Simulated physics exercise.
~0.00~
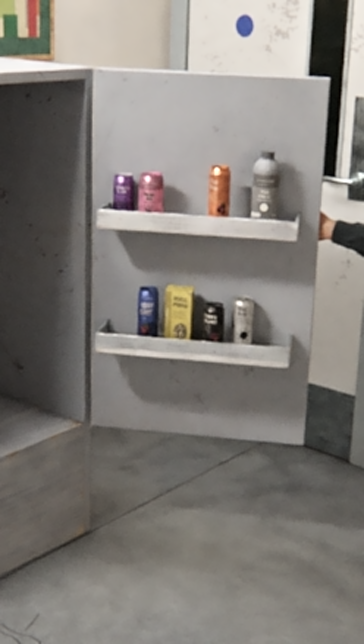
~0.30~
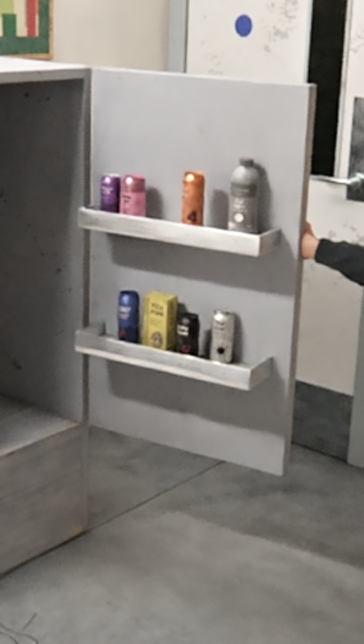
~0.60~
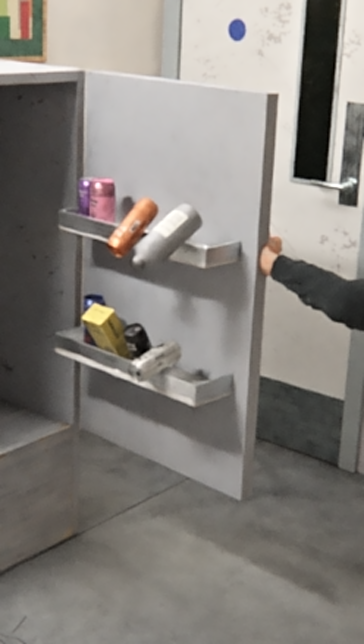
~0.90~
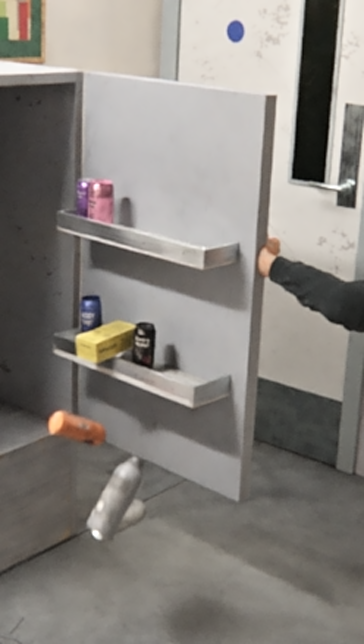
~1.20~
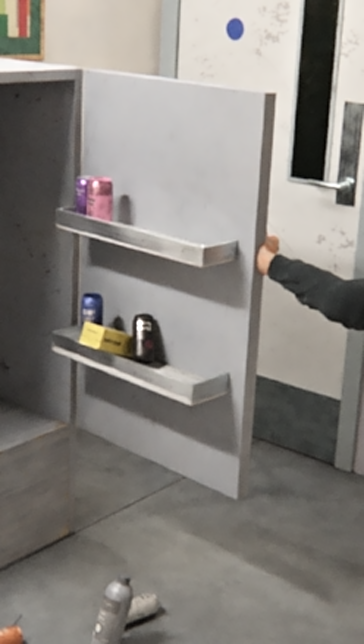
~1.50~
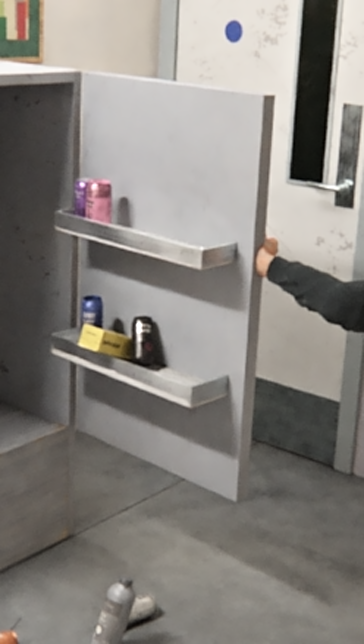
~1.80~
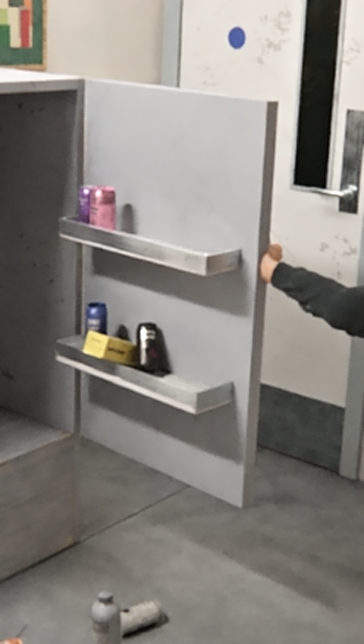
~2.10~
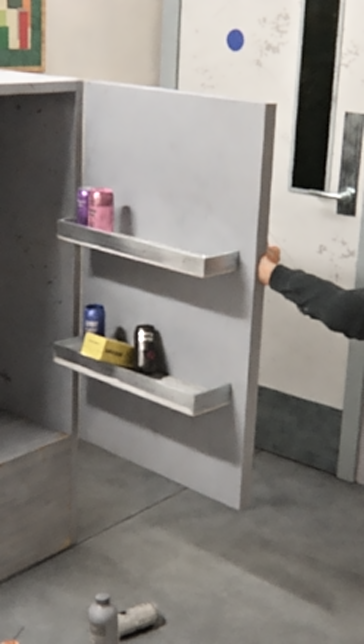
A hand swung a grey cabinet door partly shut and stopped it abruptly, sending a grey bottle, an orange can and a white can tumbling to the floor, while a yellow carton toppled and a black can ended up leaning in the lower rack.
